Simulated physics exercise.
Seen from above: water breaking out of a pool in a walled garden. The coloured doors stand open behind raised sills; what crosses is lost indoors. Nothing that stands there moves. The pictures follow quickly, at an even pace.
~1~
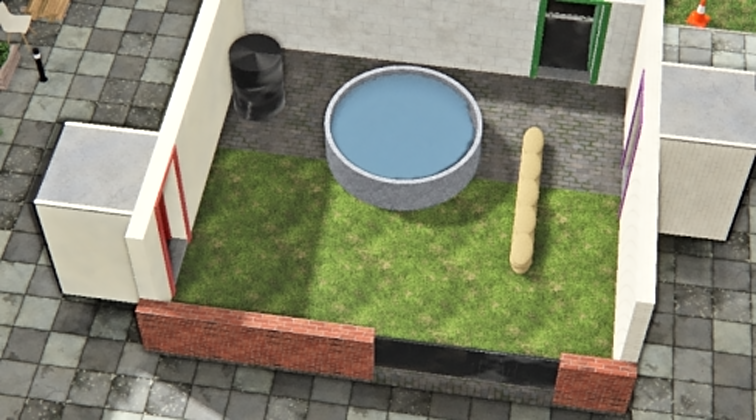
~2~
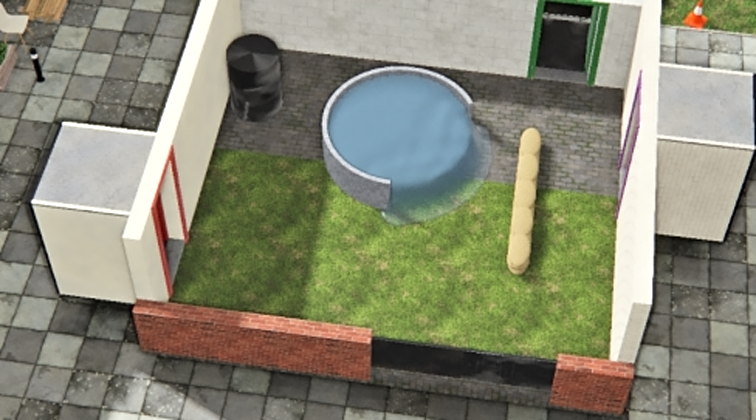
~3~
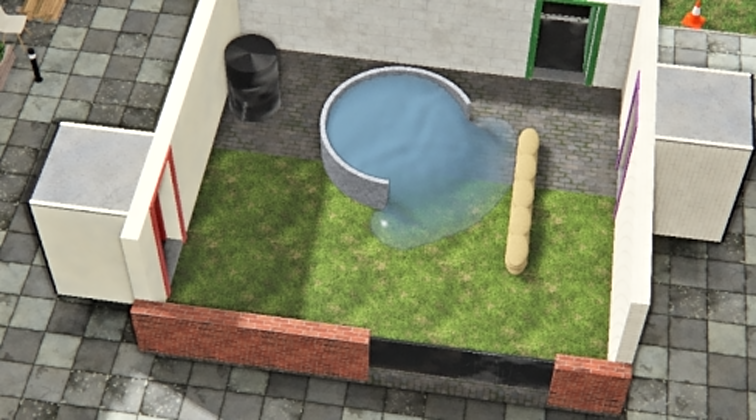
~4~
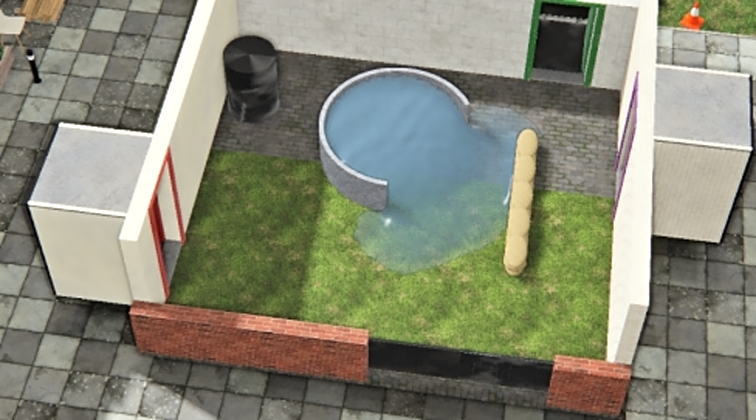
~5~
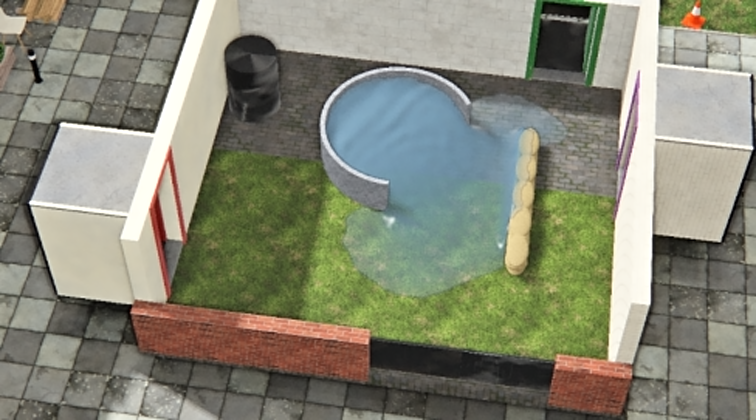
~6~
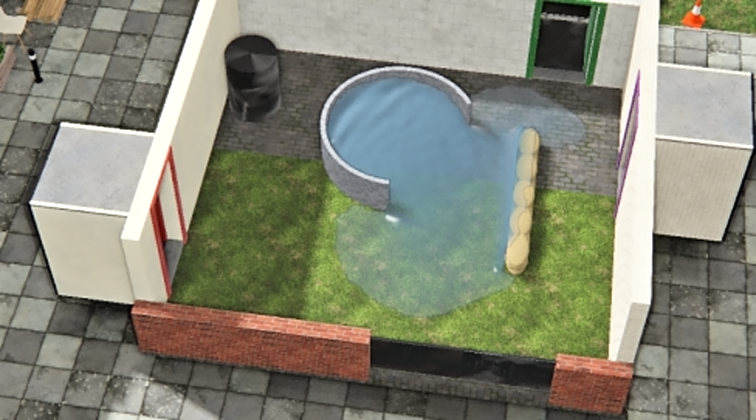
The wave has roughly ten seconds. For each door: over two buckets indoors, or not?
The purple door stays under that; the red door stays under that; the green door takes more than that.
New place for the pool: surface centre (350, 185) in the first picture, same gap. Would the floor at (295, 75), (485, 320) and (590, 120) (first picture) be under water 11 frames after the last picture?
In that order: No water, flooded, free of water.
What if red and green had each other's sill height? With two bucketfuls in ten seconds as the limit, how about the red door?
The red door lets more in.
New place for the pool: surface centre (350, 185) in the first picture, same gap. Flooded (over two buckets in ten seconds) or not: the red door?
Red door stays under.
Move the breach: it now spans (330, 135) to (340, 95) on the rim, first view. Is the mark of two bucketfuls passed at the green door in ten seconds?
Then: Green door holds.
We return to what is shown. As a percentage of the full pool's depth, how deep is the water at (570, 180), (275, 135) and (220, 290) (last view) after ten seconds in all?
In turn 16, 12 and 10 in a hundred.
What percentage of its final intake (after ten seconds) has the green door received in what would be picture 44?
Near 70 in a hundred.
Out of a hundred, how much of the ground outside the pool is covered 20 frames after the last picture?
Some 65 per cent.
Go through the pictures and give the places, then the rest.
The first frame shows the pool at (403, 126) is whole and still.
In the second frame, water pours out at (459, 179) and has run to (385, 215).
In the third frame, water pours out at (457, 180) and has run to (500, 123).
In the fourth frame, the front is at (508, 111), out from the gap at (456, 182).
In the fifth frame, the front is at (394, 288), out from the gap at (457, 182).
In the sixth frame, the front is at (408, 310), out from the gap at (457, 182).
A moment on, water covers 35 % of the floor; the purple door not reached, the red door not reached, the green door wet at the sill, nothing in.
Next, water covers 45 % of the floor; the purple door wet at the sill, nothing in, the red door not reached, the green door over two buckets in.
Then, water covers 65 % of the floor; the purple door wet at the sill, nothing in, the red door not reached, the green door over two buckets in.
Later, water covers 90 % of the floor; the purple door wet at the sill, nothing in, the red door wet at the sill, nothing in, the green door far over two buckets in.
In the end, water covers 100 % of the floor; the purple door wet at the sill, nothing in, the red door under two buckets in, the green door far over two buckets in.
